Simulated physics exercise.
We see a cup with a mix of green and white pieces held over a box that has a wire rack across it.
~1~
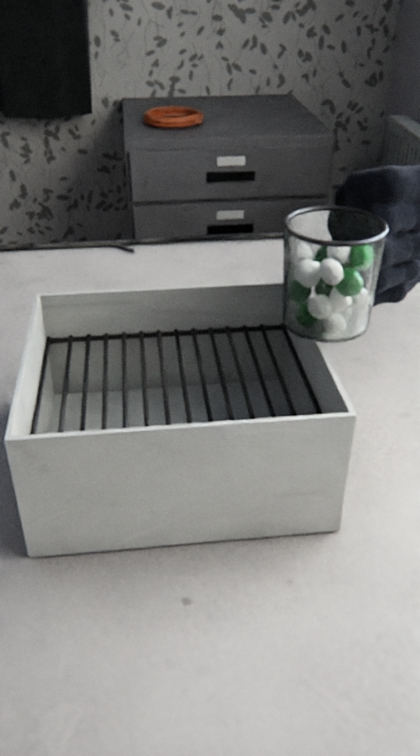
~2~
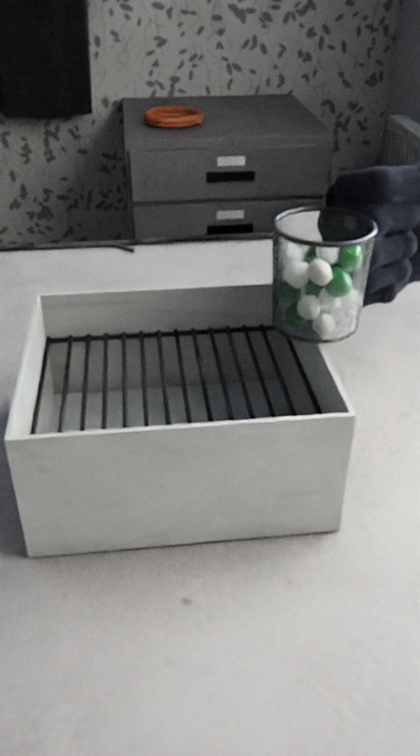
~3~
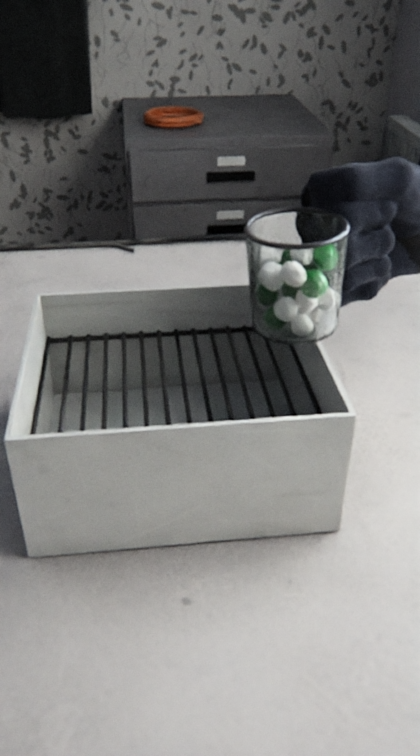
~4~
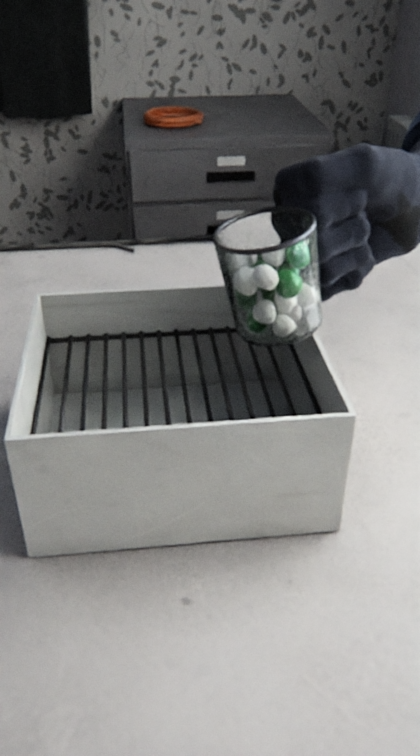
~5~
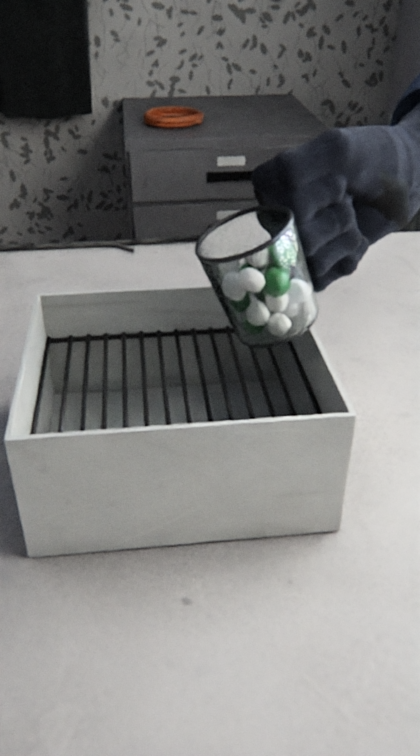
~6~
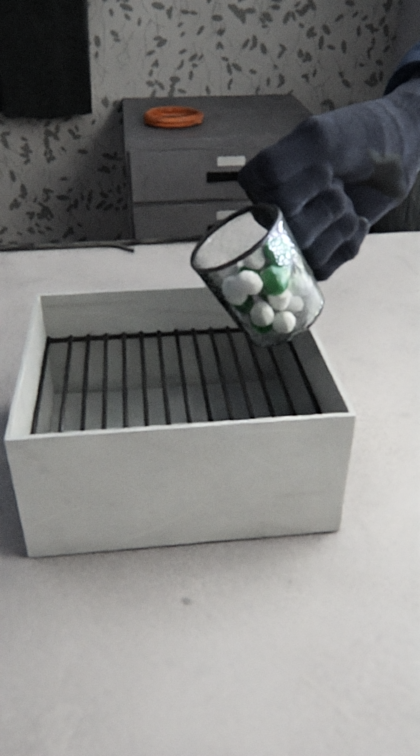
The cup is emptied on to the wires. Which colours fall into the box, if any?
In the end the green ones get caught above, and the white ones get caught above.
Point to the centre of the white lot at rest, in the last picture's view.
At about (192, 396).
Then, 0.23 s after the last picture, green ones, all in the cup; white ones, all in the cup.
Then, 0.52 s after the last picture, green ones, all in the cup; white ones, all in the cup.
Then, 0.84 s after the last picture, green ones, nearly all in the cup, a small part on or over the wires; white ones, nearly all in the cup, a small part on or over the wires.
At rest, green ones, all on the wires, none under the rack; white ones, all on the wires, none under the rack.
